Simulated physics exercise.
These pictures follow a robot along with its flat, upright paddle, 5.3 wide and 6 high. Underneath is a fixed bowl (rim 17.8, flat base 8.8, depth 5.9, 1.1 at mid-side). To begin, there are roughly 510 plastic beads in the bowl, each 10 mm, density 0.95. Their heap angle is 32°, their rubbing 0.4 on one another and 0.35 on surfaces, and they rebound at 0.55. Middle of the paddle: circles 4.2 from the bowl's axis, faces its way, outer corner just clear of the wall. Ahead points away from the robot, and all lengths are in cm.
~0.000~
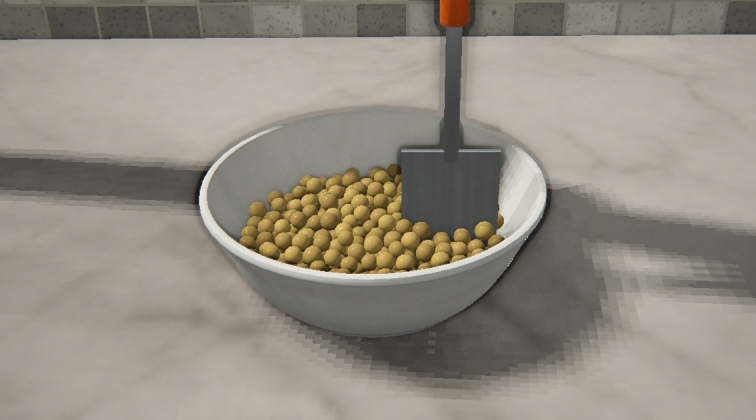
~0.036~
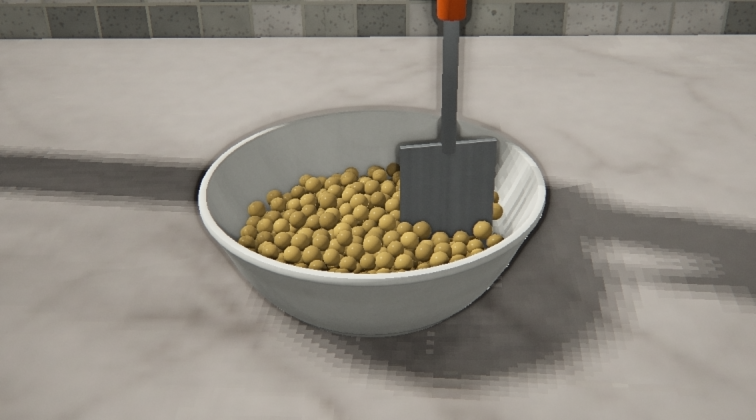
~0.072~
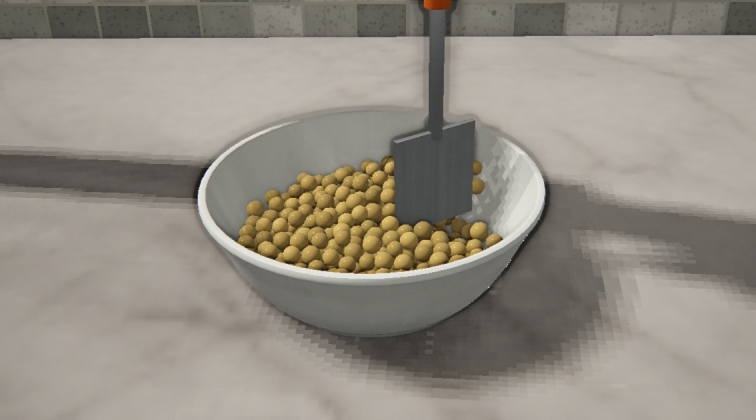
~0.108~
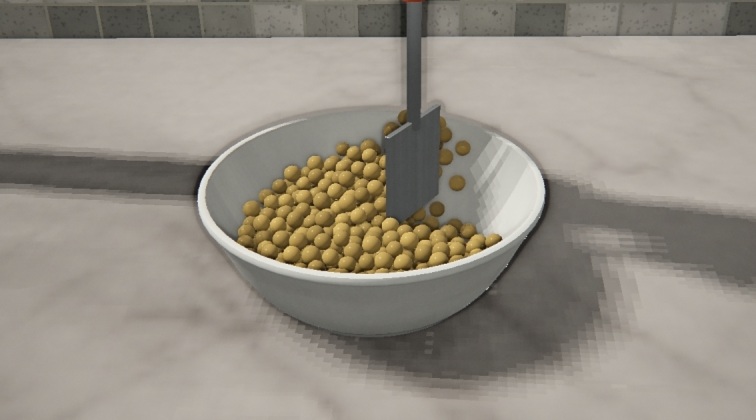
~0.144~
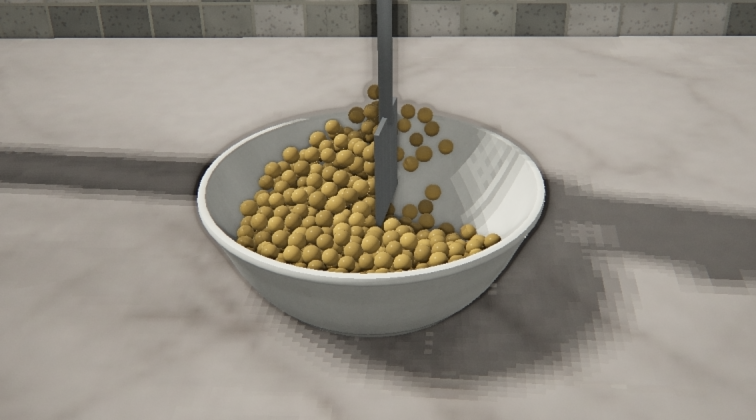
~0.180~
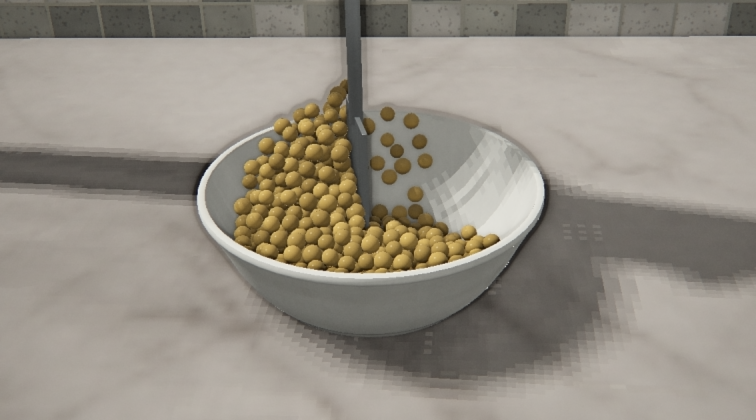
A flat gray paddle with an orange handle starts broad side forward at the right of a white bowl of tan beads, then sweeps leftward along the back, turning as it goes. It ends edge-on, with beads heaped high on its left and a few scattered behind it.
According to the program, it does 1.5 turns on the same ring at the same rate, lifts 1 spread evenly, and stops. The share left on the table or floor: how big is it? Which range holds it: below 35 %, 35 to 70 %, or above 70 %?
The range below 35 %.
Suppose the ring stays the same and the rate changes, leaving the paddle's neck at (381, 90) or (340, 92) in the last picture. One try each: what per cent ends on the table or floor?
So, roughly 20 percent the first time and 30 percent the second.
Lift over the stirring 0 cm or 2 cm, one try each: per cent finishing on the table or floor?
Roughly 35 percent, then roughly 15 percent.
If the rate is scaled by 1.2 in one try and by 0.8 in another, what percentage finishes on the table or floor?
About 35 and 20 per cent.
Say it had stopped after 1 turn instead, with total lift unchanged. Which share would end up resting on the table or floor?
I'd reckon near 20 per cent.
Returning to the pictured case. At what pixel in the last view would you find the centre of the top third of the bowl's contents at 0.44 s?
I'd point to somewhere close to (420, 251).
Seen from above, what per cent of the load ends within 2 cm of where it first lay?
About 15 %.
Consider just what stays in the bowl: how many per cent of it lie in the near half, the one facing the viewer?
It comes to near 60 percent.
After 0.44 s, 273° round, highest piece 8 above the table; 452 in the bowl, 41 on the table or floor, 21 in flight or on the tool.
After 0.70 s, 82° round, highest piece 8 above the table; 411 in the bowl, 94 on the table or floor, 9 in flight or on the tool.
After 1.03 s, 180° round, highest piece 6 above the table; 379 in the bowl, 134 on the table or floor, 1 in flight or on the tool.
After 1.73 s, 180° round, highest piece 5 above the table; 379 in the bowl, 135 on the table or floor.
In the end, 379 in the bowl, 135 on the table or floor. That is 26 % on the table or floor.
